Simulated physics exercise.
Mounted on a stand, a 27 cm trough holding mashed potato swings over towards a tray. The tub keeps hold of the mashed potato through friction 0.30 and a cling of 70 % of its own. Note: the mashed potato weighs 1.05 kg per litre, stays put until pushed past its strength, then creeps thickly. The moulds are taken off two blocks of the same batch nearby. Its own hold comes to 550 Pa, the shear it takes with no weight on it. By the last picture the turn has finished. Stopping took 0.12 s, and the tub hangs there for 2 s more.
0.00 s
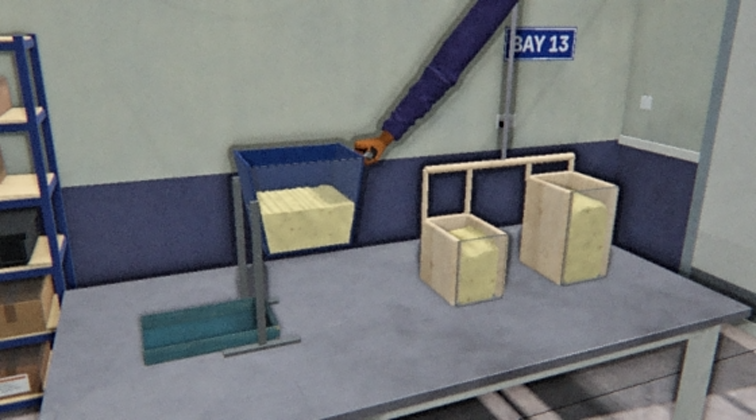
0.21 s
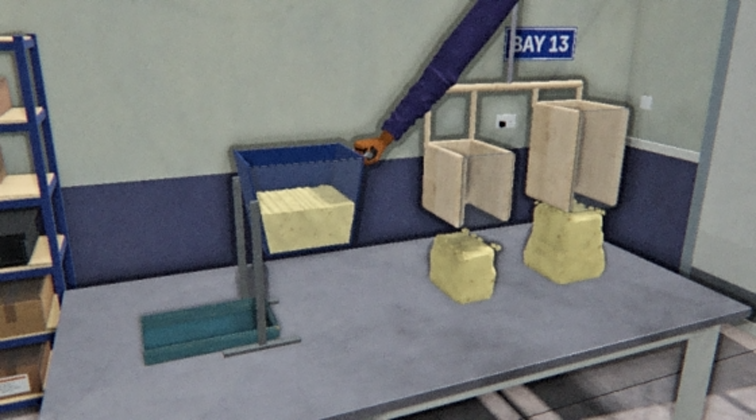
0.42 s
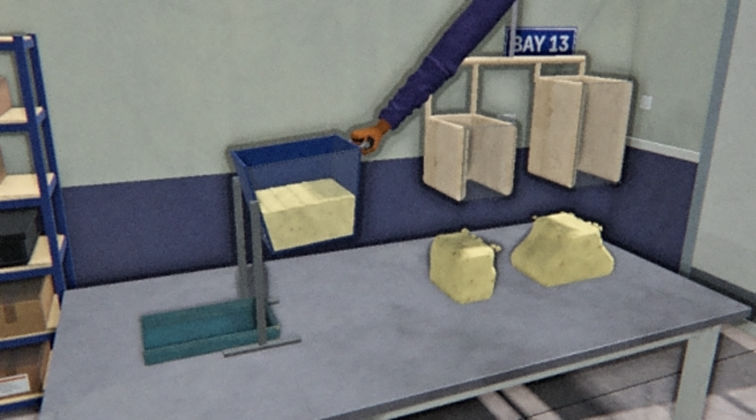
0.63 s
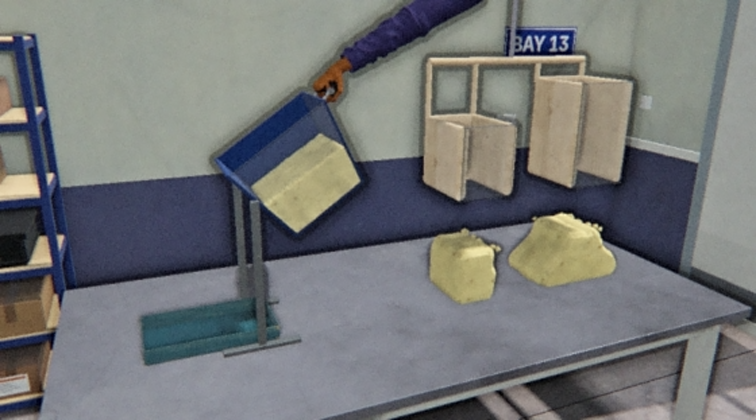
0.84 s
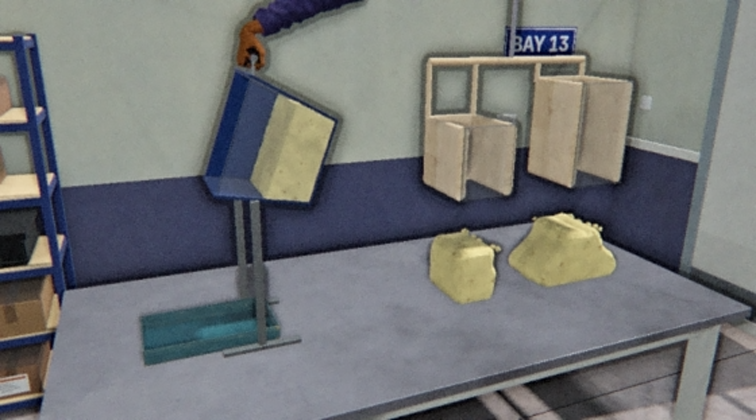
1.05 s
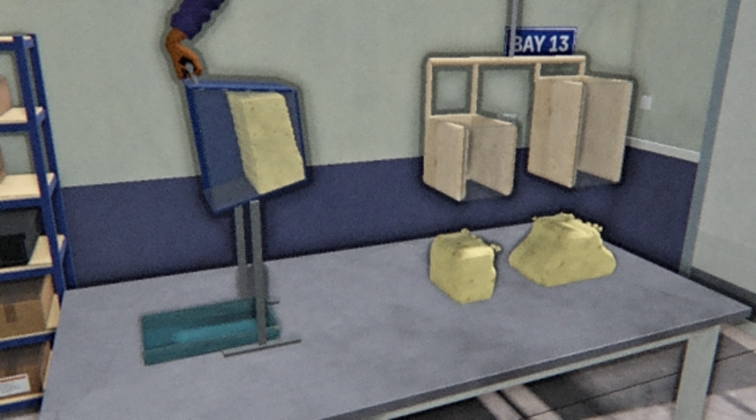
At a workbench, wooden moulds lifted off two pale yellow blocks and the taller one slumped, then a gloved hand swung a blue tub of the same stuff up and over to the left.
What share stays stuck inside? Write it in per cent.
50 %.
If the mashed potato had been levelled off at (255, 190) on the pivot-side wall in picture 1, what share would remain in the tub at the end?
In that case, around 25 percent.
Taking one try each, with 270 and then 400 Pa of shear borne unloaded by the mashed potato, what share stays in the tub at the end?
35 in a hundred, followed by 40 in a hundred.
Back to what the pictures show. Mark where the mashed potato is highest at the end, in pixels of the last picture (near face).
Peak location: Approx. (258, 166).
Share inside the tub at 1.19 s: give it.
Tub contents: Around 100 %.
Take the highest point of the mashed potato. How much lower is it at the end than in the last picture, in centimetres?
About 19 cm.
By 1.19 s, the tub is at 96 degrees and holds 100 %.
By 1.36 s, the tub is at 96 degrees and holds 73 %.
By 1.53 s, the tub is at 96 degrees and holds 54 %.
By 1.70 s, the tub is at 96 degrees and holds 51 %.
By 3.05 s, at the end, the tub is at 96 degrees and holds 50 %.
